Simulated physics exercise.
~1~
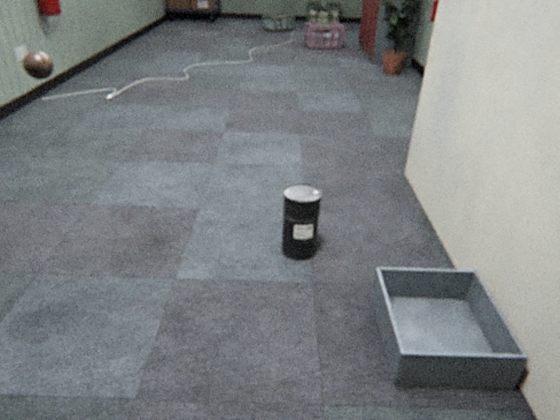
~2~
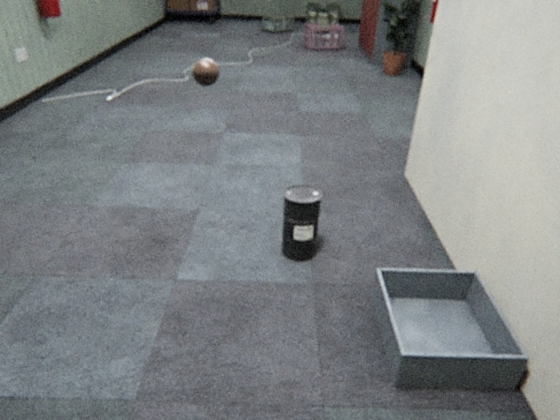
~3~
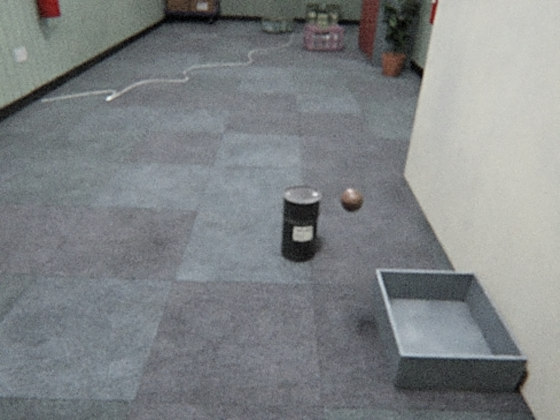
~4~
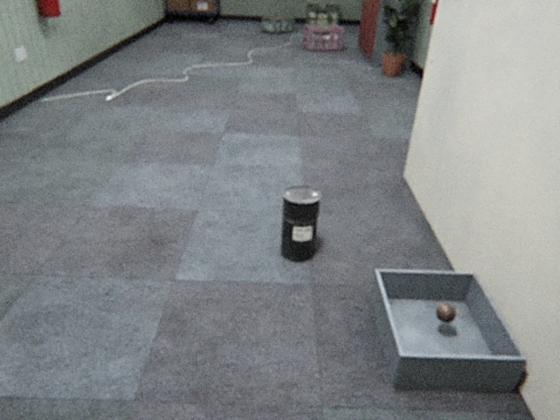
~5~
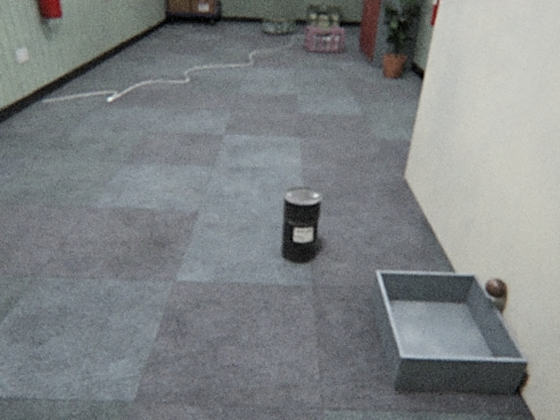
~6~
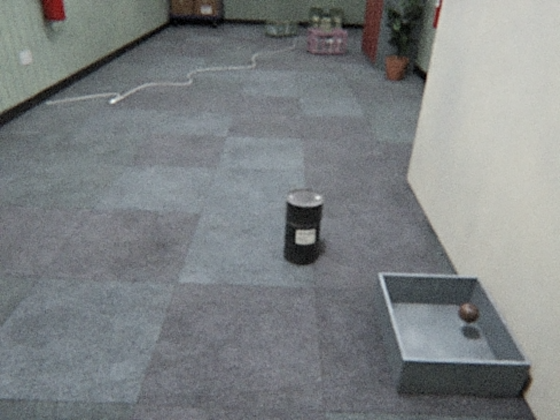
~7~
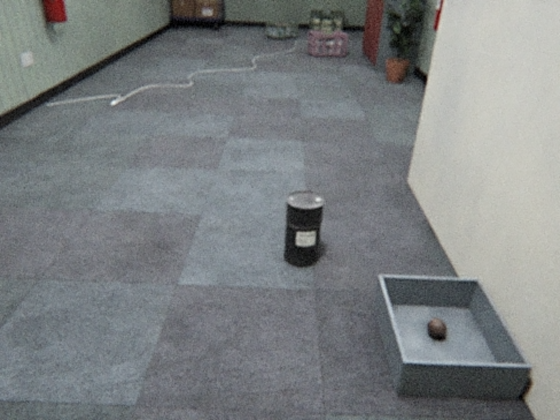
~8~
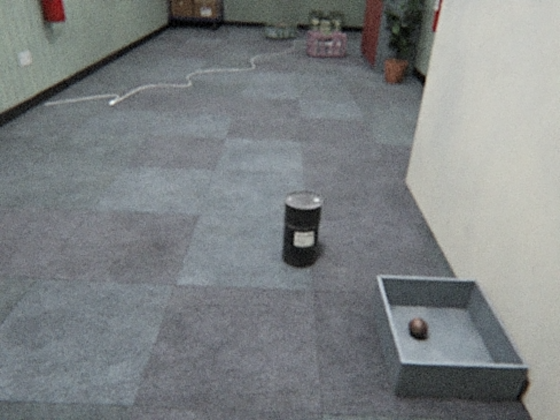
The clip opens on a carpeted room with a black canister standing mid-floor and an empty, open grey box near the pale wall at the lower right, while a brown ball is in the air at the upper left. The ball travels right across the room, then drops past the canister toward the box. It comes down inside the box, then bounces up to the right, near the wall. It falls back left into the box and moves a little farther left along the bottom. At the end the ball is inside the box, and the canister still stands in its place.
